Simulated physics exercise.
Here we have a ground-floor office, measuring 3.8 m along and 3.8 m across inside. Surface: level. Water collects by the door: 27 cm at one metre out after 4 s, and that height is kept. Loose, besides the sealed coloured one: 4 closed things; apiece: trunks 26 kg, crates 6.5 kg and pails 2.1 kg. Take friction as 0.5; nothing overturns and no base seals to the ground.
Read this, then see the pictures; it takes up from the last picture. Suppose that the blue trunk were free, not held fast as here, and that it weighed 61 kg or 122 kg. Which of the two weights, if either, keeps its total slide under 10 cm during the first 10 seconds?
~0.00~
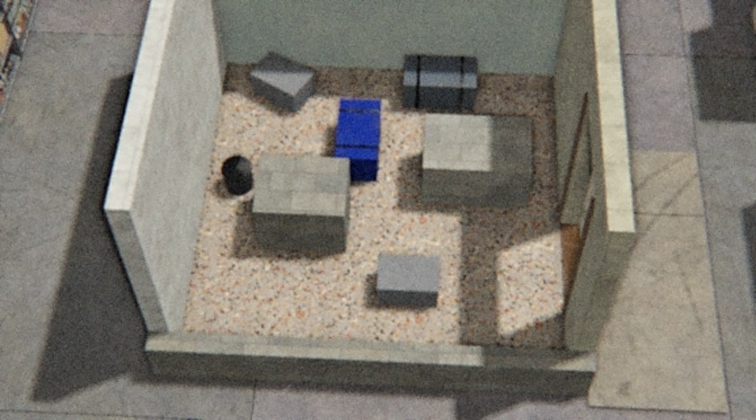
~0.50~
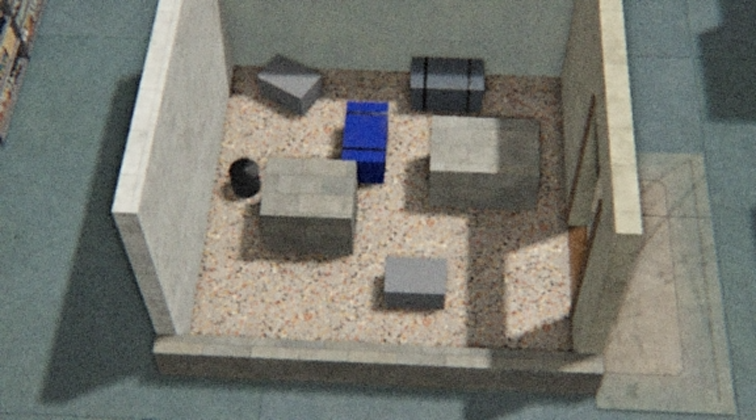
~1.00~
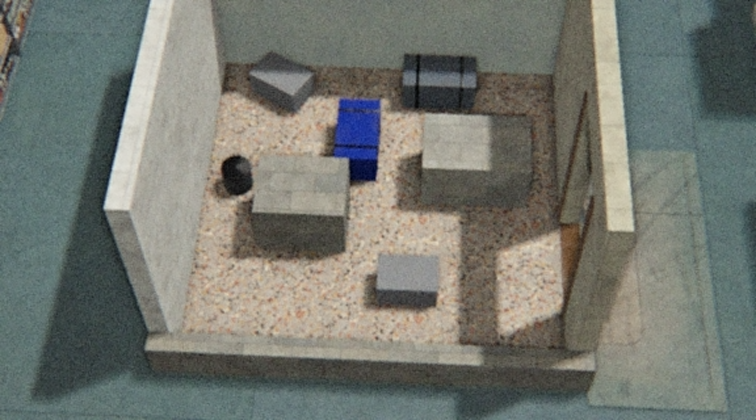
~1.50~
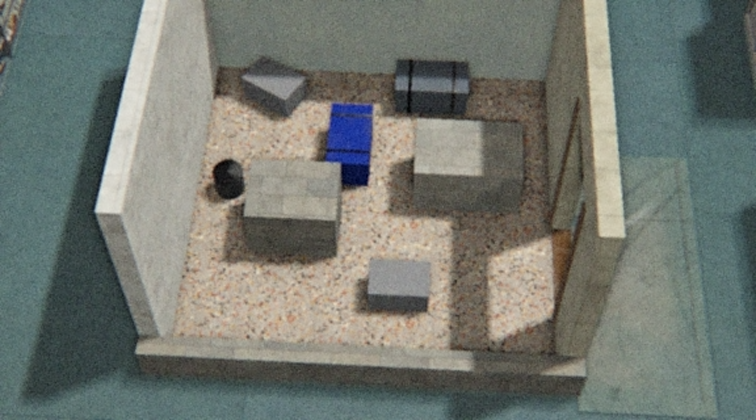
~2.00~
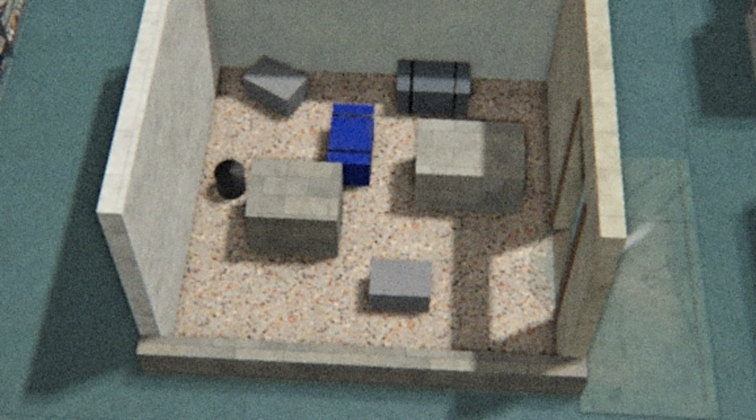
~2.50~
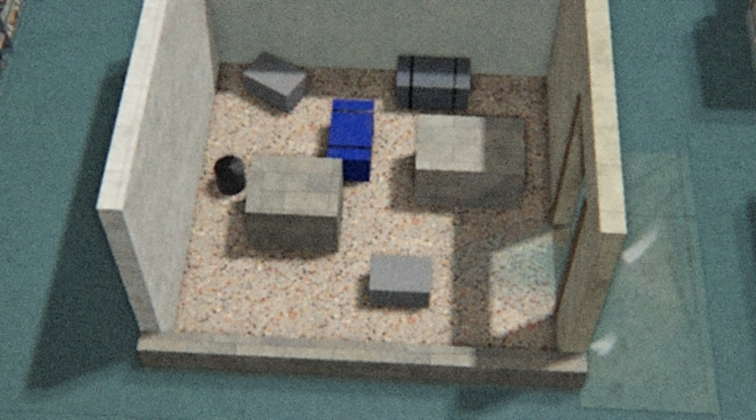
It will manage with the smaller ballast.
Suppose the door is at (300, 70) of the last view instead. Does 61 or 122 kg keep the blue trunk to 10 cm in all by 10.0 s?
Just the heavy one.
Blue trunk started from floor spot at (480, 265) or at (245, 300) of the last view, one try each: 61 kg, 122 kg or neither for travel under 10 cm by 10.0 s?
At the first spot the heavier mass is required, at the second the heavier mass is required.
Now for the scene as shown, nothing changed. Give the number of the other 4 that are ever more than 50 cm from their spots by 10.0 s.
That comes to 4.
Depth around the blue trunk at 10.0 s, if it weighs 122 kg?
Around 11 cm.
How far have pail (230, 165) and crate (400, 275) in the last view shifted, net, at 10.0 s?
Respectively 120 and 300 centimetres.
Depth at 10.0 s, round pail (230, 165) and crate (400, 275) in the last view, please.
First roughly 9 cm, second roughly 16 cm.
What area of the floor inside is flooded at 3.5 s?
About 3.5 m2.
After 3.5 s the blue trunk would be 0 cm from its start with 61 kg and 0 cm from its start with 122 kg; 0 cm of water round it then.
After 4.5 s the blue trunk would be 0 cm from its start with 61 kg and 0 cm from its start with 122 kg; 3 cm of water round it then.
After 7.0 s the blue trunk would be 0 cm from its start with 61 kg and 0 cm from its start with 122 kg; 4 cm of water round it then.
After 10.0 s the blue trunk would be 0 cm from its start with 61 kg and 0 cm from its start with 122 kg; 11 cm of water round it then.
